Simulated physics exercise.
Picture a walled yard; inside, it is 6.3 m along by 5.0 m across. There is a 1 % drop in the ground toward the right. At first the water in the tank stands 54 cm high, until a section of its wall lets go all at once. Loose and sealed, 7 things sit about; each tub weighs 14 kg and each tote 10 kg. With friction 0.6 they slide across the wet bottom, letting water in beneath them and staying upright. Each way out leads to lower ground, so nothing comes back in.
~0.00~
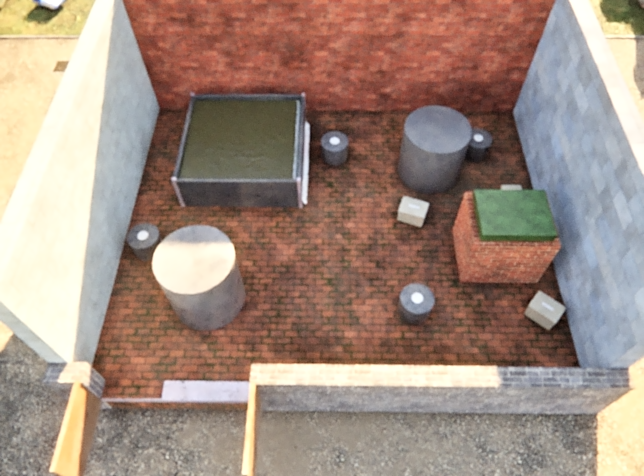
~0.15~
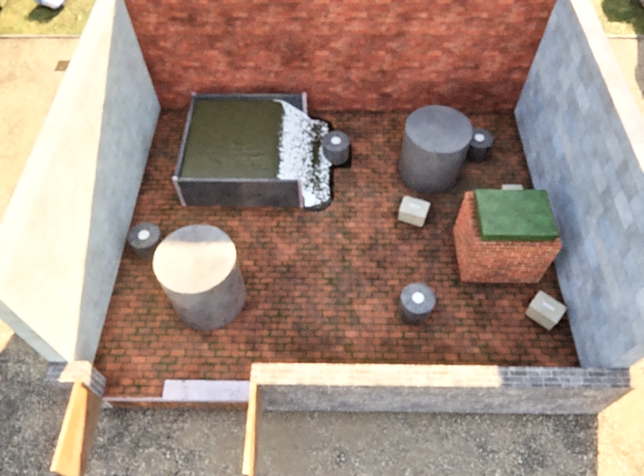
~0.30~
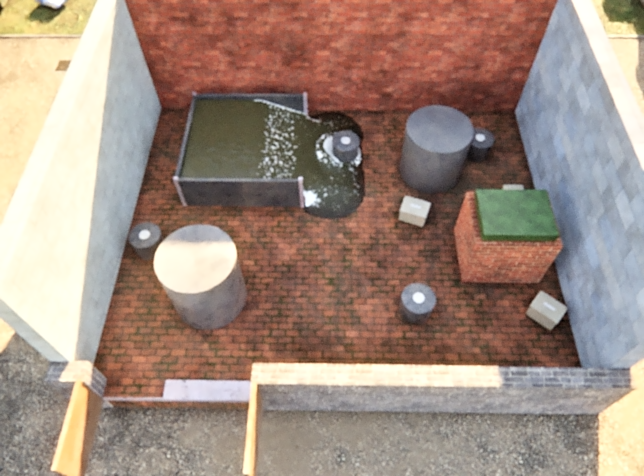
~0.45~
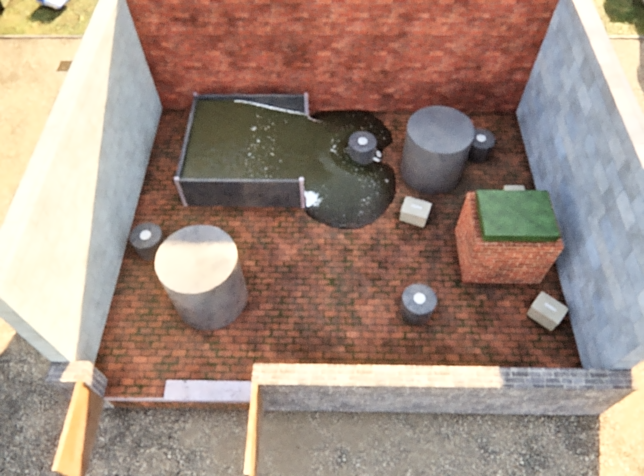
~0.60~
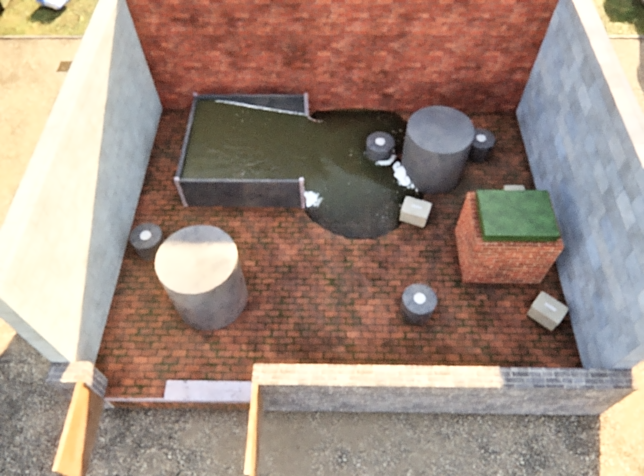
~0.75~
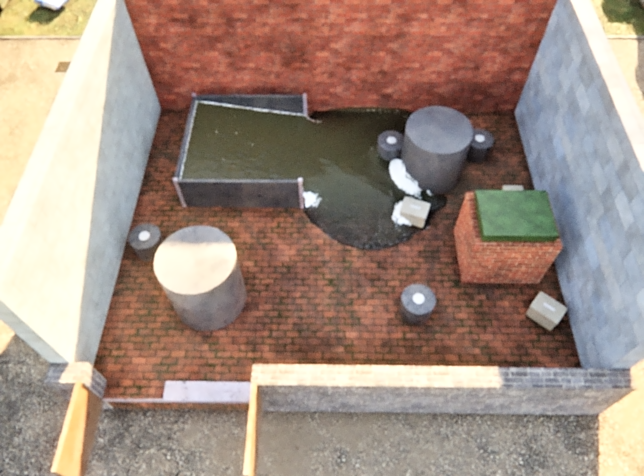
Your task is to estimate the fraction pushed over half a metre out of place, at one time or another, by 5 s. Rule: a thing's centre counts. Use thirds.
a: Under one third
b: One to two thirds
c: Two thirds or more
c.
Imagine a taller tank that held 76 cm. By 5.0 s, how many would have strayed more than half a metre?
In that case the number is 6.
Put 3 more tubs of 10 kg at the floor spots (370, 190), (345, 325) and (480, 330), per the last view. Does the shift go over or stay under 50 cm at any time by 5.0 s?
Order as given: Goes farther, stays inside it, goes farther.
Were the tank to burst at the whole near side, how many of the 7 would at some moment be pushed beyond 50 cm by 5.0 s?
2.
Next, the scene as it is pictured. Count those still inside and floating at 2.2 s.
The number is 2.
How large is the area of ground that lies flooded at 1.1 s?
That flooded area is roughly 11.0 m2.
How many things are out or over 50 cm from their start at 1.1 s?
1 of them.
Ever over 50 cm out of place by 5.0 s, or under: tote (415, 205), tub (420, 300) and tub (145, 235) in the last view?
One by one: Above the line; above the line; below the line.
After 1.1 s 1 of 7 are over 50 cm from their spots; 1 afloat.
After 2.2 s 2 of 7 are over 50 cm from their spots; 2 afloat.
After 3.5 s 4 of 7 are over 50 cm from their spots; 4 afloat.
After 5.0 s 6 of 7 are over 50 cm from their spots, and 6 have been at some point; 4 afloat.
